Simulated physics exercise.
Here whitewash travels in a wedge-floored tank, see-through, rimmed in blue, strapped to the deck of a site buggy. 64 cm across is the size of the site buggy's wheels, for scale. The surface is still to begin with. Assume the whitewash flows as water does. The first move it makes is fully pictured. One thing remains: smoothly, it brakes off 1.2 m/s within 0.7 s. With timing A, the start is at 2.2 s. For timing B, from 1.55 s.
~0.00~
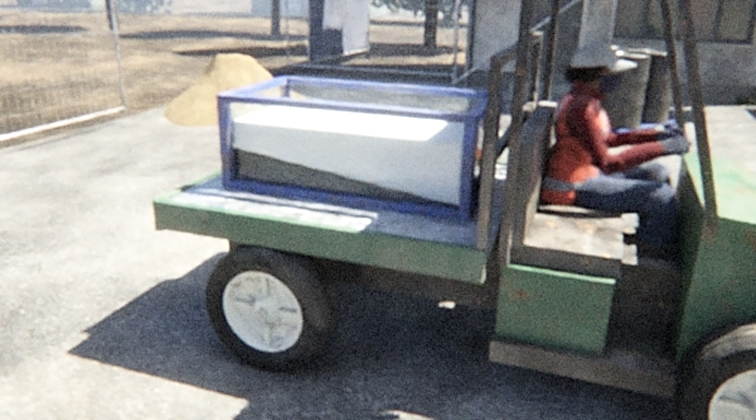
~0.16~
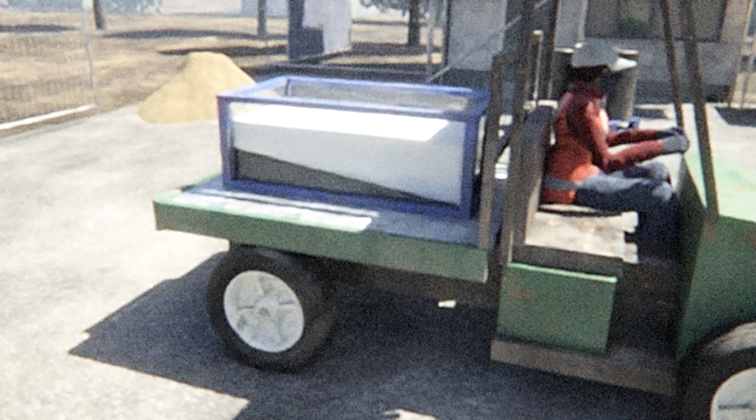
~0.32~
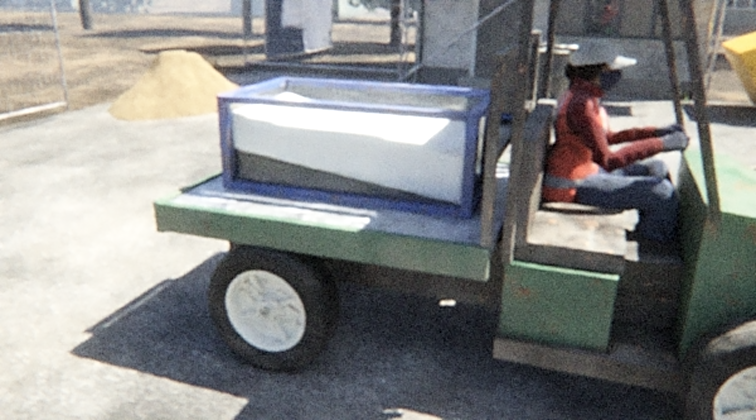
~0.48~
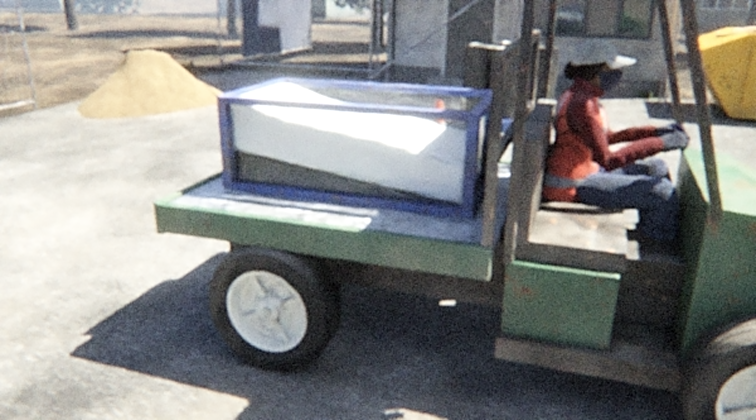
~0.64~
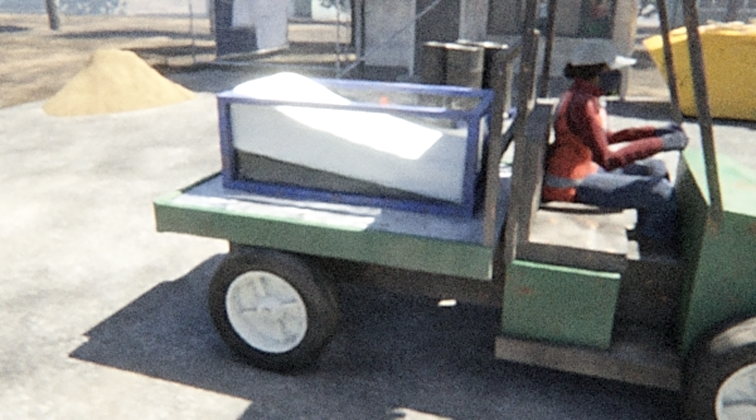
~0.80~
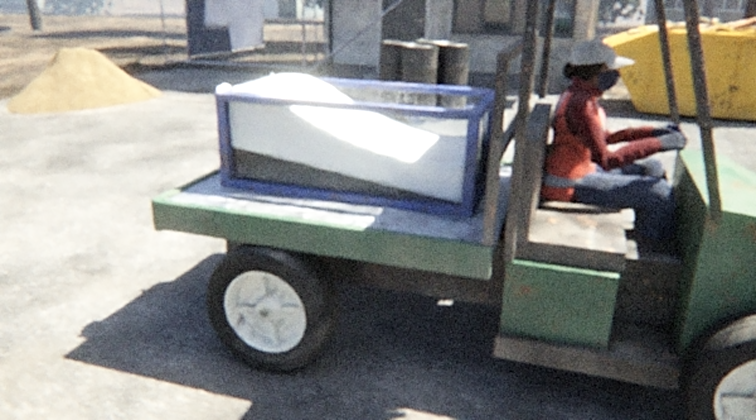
At first, a green flatbed truck with a seated driver in a red top and pale hat carries white liquid lying fairly level in a clear, blue-rimmed tank. Then the background slides left past the truck, and the liquid climbs toward the rear at left, ending heaped there in a marked slope.
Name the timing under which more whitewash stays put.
B.
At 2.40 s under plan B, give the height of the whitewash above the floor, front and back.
Measured: Front = 40 cm, back = 24 cm.
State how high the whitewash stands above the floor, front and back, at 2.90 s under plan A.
The front stands at 46 cm and the back at 18 cm.
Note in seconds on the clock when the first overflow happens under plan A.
That comes at some 1.1 s.
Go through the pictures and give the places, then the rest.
In the first frame, the whitewash reaches (453, 136) at the front end; it reaches (252, 117) at the back end; no slope yet; the front is on the right, levels are read along the near wall; a wheel hub at (258, 316).
In the second frame, the whitewash reaches (454, 135) at the front end; it reaches (252, 117) at the back end; no slope yet.
In the third frame, the whitewash reaches (453, 146) at the front end; it reaches (252, 109) at the back end; it is heaped 5° towards the back.
In the fourth frame, the whitewash reaches (454, 157) at the front end; it reaches (251, 95) at the back end; it is heaped 12° towards the back.
In the fifth frame, the whitewash reaches (454, 162) at the front end; it reaches (250, 78) at the back end; it is heaped 18° towards the back.
In the sixth frame, the whitewash reaches (453, 161) at the front end; it reaches (249, 80) at the back end; it is heaped 17° towards the back; a wheel hub at (260, 317).
For plan A, By 2.90 s it stands 19 cm high behind and 47 cm in front; 2 per cent has gone mostly over the front, some over the back.
For plan A, By 5.89 s 7 per cent has gone over the front and the back, 11 of 166 litres.
For plan B, By 2.40 s it stands 23 cm high behind and 39 cm in front; 2 per cent has gone mostly over the front, some over the back.
For plan B, By 5.24 s 3 per cent has gone over the front, 4 of 166 litres.
